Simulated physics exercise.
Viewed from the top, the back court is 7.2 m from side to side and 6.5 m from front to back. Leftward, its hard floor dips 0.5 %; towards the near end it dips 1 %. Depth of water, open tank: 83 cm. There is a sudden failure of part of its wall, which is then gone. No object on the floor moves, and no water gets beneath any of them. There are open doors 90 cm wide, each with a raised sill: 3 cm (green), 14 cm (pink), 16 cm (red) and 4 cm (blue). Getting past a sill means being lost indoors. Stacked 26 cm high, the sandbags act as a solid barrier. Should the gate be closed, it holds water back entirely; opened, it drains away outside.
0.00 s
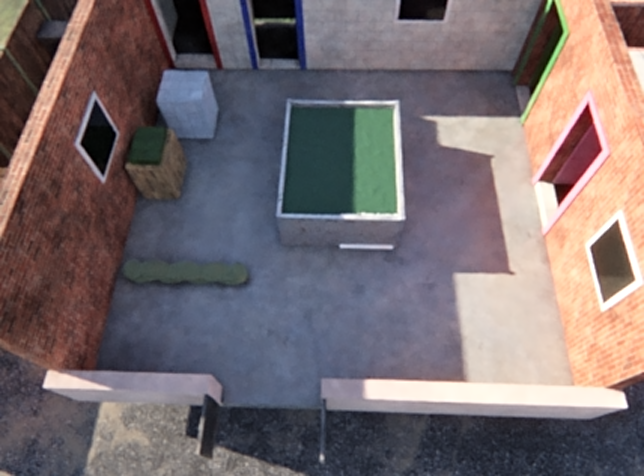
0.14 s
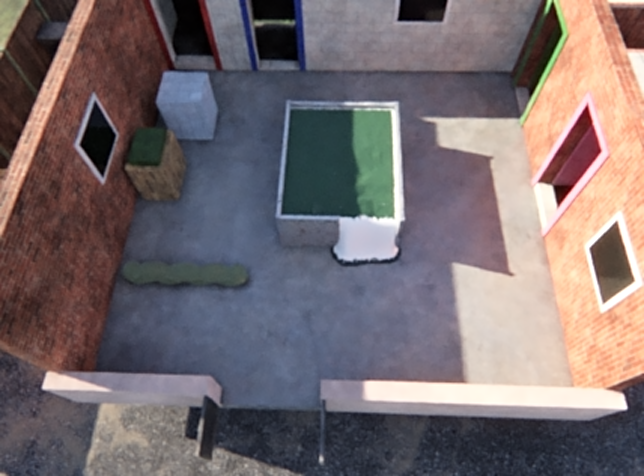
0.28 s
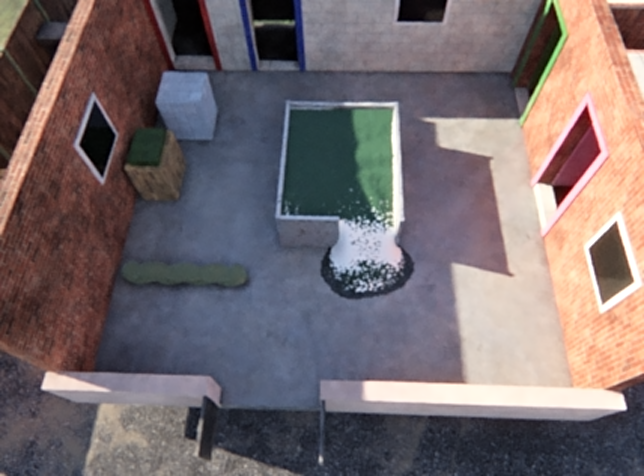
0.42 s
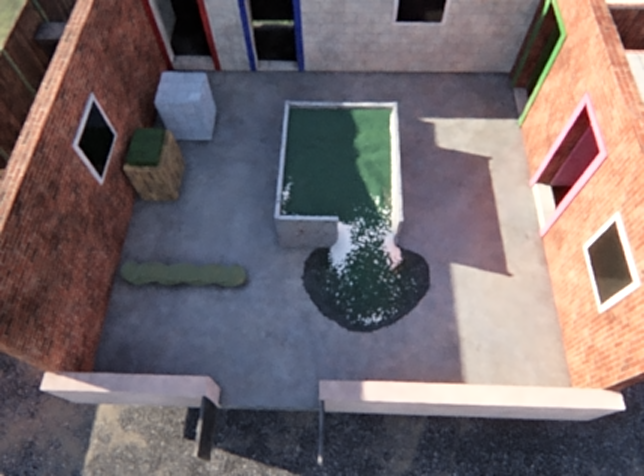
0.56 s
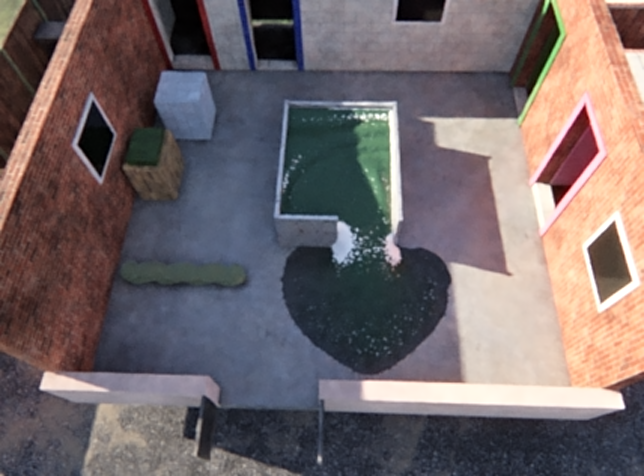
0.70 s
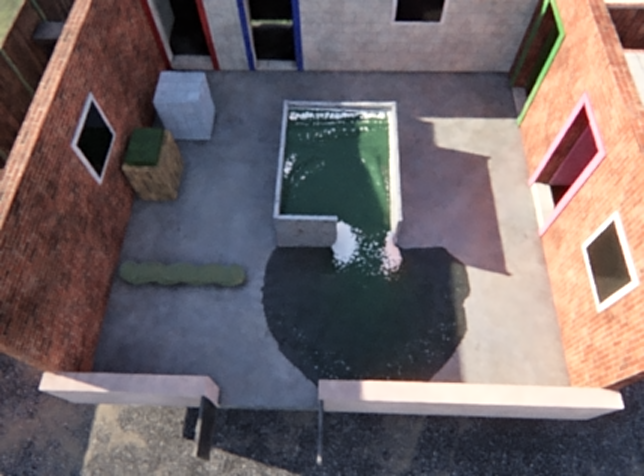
Water bursting through a gap in the front wall of a raised tank and fanning out across a brick-walled courtyard floor.
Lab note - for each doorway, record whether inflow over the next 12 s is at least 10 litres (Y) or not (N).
Record: Green door Y; pink door N; red door N; blue door N.
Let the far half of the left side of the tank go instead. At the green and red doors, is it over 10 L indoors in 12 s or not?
The green door comes out more than that and the red door more than that.
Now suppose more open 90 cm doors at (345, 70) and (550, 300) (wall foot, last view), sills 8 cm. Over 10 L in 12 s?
Taking them in order, the first gets too little and the second enough.
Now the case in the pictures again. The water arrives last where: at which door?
Red.
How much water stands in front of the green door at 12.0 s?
Roughly 6.0 centimetres.
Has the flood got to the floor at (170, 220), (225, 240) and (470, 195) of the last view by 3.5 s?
Respectively: Was missed, was missed, got hit.
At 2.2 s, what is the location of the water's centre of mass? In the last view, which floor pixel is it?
I'd say somewhere around (363, 244).
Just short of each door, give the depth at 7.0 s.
Door by door in cm, green shows 6, pink shows 6, red shows 0, blue shows 3.
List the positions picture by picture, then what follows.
The first frame shows still water, 83 cm deep, in the open tank at (342, 159).
In the second frame, the front is at (398, 250), 0.5 m from the gap at (367, 235); 0.3 m2 of floor is under water; 83 cm left at the back of the open tank.
In the third frame, the front is at (347, 292), 0.9 m from the gap at (367, 237); 1.0 m2 of floor is under water; 83 cm left at the back of the open tank.
In the fourth frame, water pours out at (366, 237) and has run 1.4 m, to (350, 325); typically 9 cm deep outside, 83 cm at the open tank's back.
In the fifth frame, water pours out at (365, 237) and has run 2.1 m, to (377, 367); typically 6 cm deep outside, 78 cm at the open tank's back.
In the sixth frame, water pours out at (365, 237) and has run 2.5 m, to a hidden place; typically 5 cm deep outside, 71 cm at the open tank's back.
After 1.4 s water covers 25 % of the floor and is deepest (48 cm) near (374, 250); green door not reached, pink door not reached, red door not reached, blue door not reached.
After 2.2 s water covers 25 % of the floor and is deepest (48 cm) near (563, 397); green door not reached, pink door not reached, red door not reached, blue door not reached.
After 3.5 s water covers 40 % of the floor and is deepest (31 cm) near (538, 397); green door not reached, pink door 5 cm at the sill, 0 L in, red door not reached, blue door not reached.
After 7.0 s water covers 70 % of the floor and is deepest (16 cm) near (352, 391); green door 6 cm at the sill, 4 L in, pink door 6 cm at the sill, 0 L in, red door not reached, blue door 3 cm at the sill, 0 L in.
After 12.0 s water covers 95 % of the floor and is deepest (12 cm) near (377, 392); green door 6 cm at the sill, 61 L in, pink door 3 cm at the sill, 0 L in, red door 7 cm at the sill, 0 L in, blue door 3 cm at the sill, 0 L in.
